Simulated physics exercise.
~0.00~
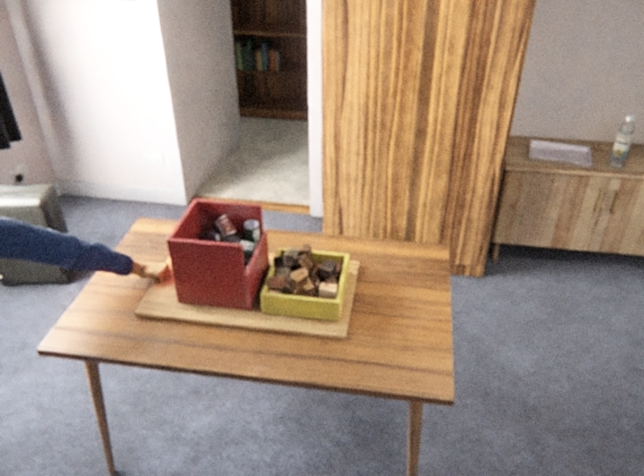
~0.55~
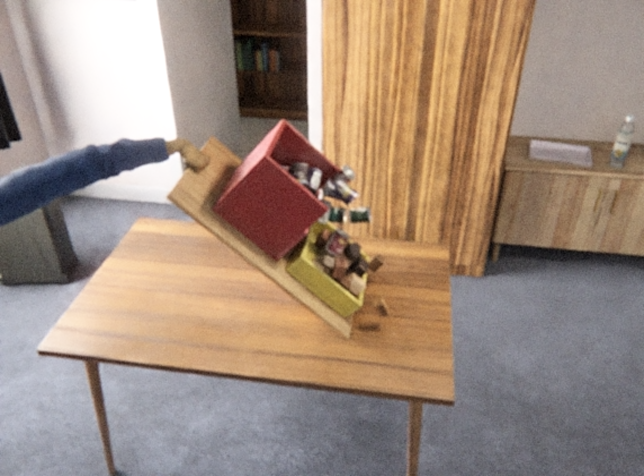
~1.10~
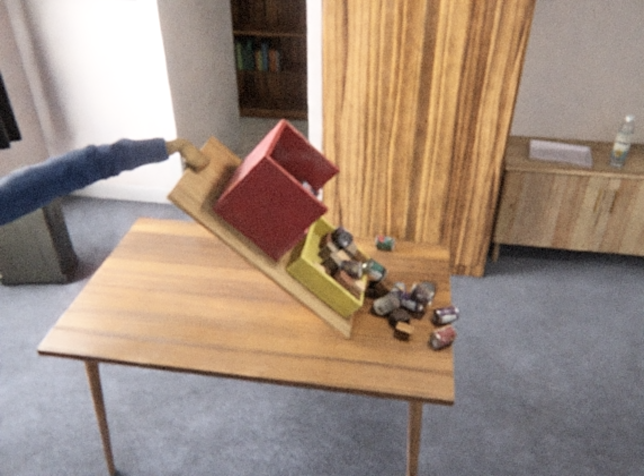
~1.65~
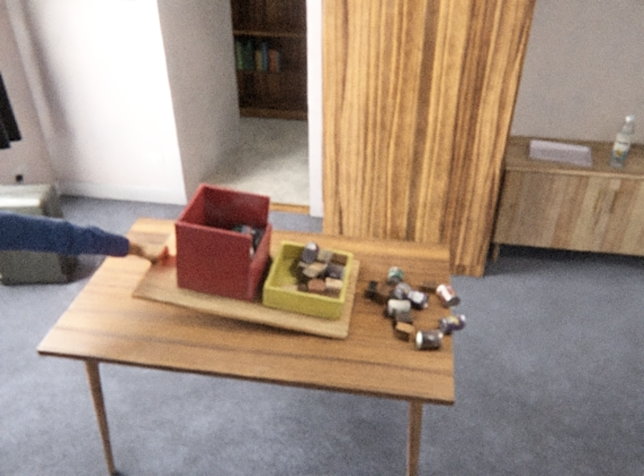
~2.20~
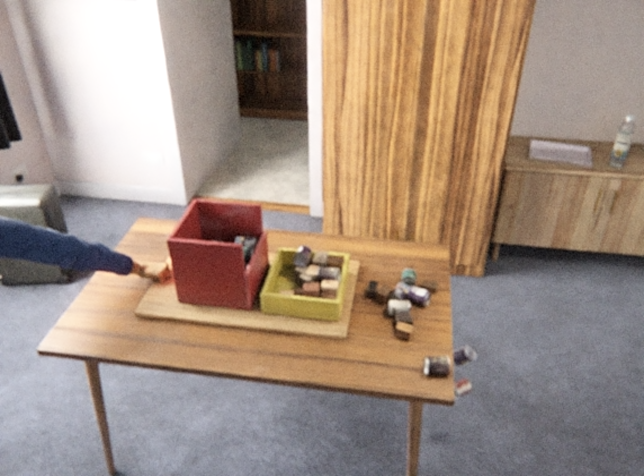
A hand tilts a board steeply rightward, spilling tins and blocks, then lowers it flat.
